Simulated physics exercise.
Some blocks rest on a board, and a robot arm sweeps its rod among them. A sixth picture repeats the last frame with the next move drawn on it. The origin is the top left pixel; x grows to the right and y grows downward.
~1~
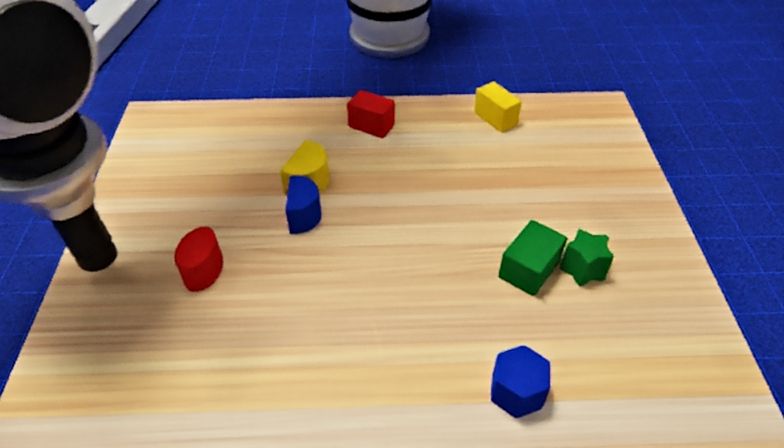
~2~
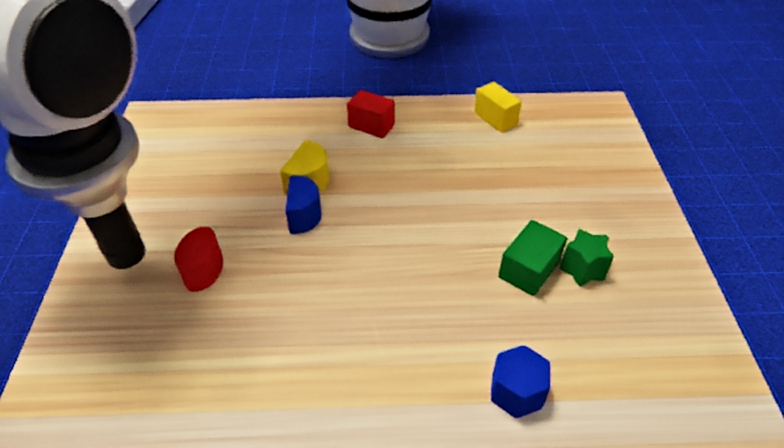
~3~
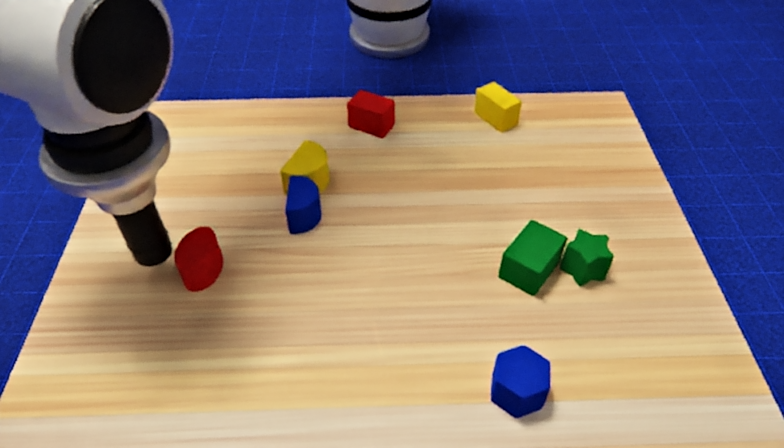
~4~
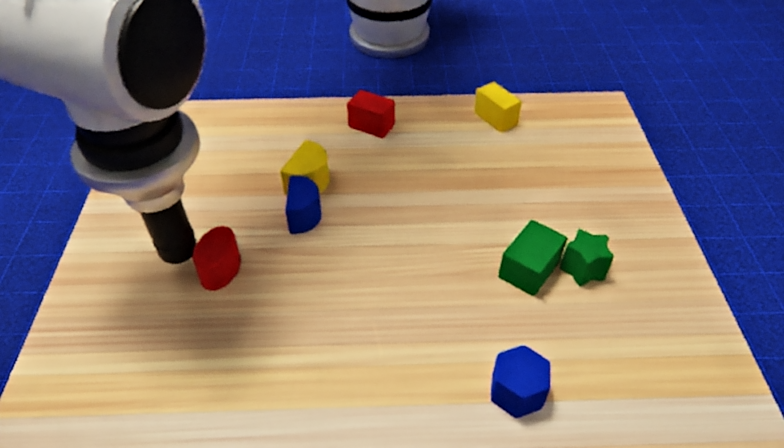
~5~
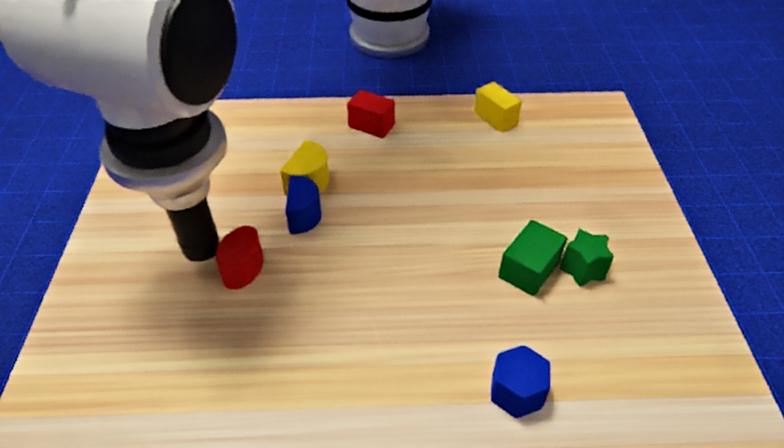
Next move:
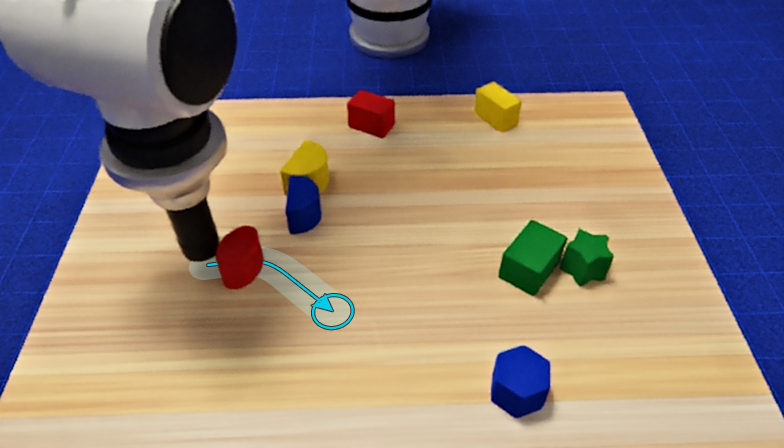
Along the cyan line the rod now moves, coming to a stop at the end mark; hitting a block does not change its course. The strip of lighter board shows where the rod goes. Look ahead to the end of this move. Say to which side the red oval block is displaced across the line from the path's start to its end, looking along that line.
Pushed left.
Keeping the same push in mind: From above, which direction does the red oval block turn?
Rotates counter-clockwise.
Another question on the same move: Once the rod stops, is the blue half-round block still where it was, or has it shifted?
Here's my answer: The blue half-round block remains in position.
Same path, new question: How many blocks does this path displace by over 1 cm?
Answer: 1.
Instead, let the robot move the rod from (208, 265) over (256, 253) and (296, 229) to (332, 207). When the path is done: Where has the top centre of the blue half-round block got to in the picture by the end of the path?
Answer: (347, 164).
The line goes from (208, 265) via (258, 261) and (297, 283), ending at (333, 311).
What follows on the original path. One third of the way, rod at (255, 245); red oval block at (290, 245), turned 15° clockwise.
Two thirds of the way, rod at (295, 267); red oval block at (332, 255), turned 30° anticlockwise.
At the end, rod at (331, 295); red oval block at (361, 263), turned 105° anticlockwise; blue half-round block unmoved.
